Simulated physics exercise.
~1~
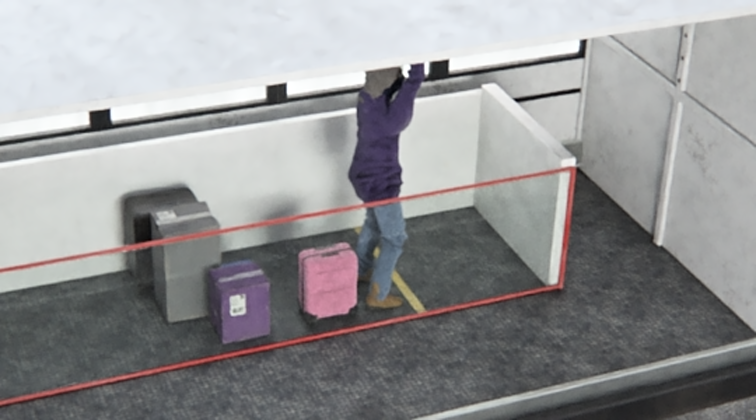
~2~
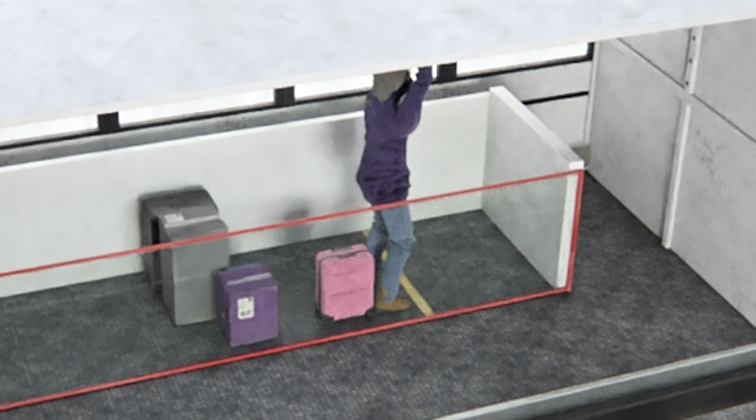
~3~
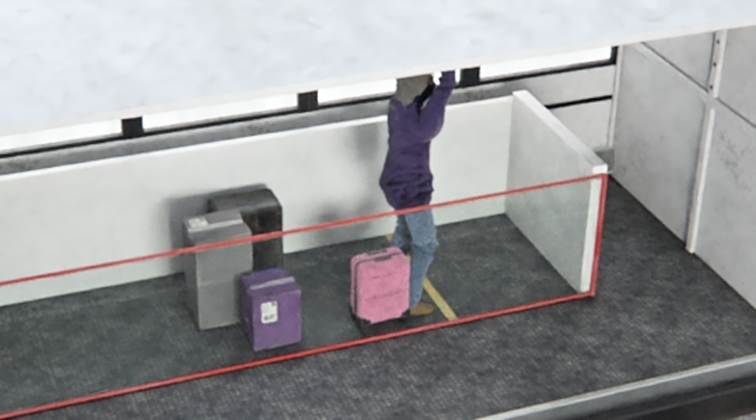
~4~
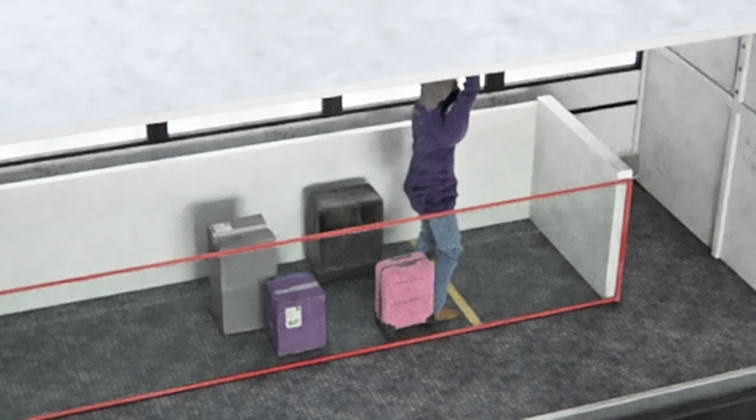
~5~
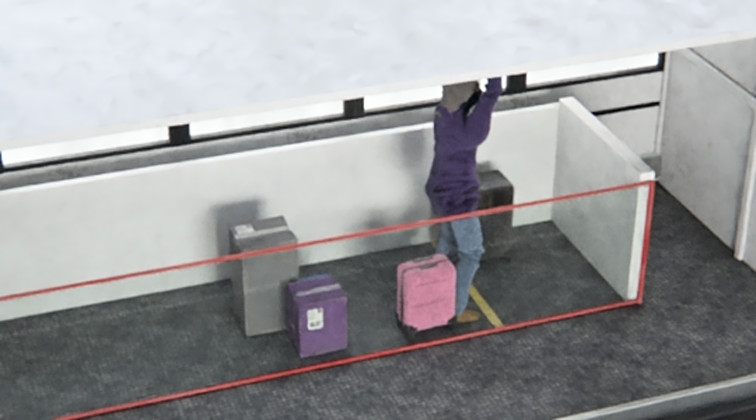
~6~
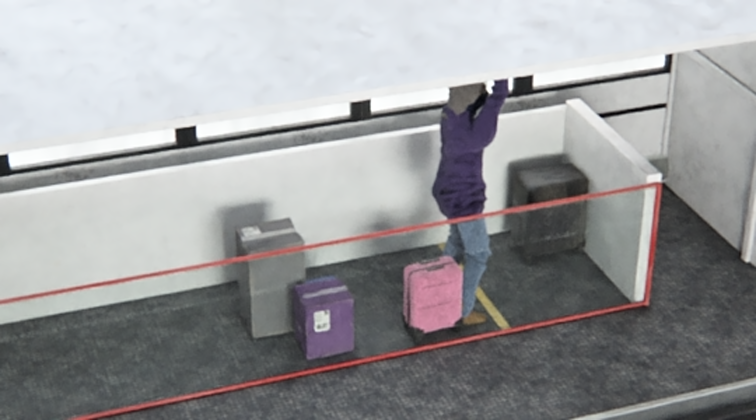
Black wheeled case rolling right behind a standing traveller and past the yellow line, while a small pink case stops short of it.
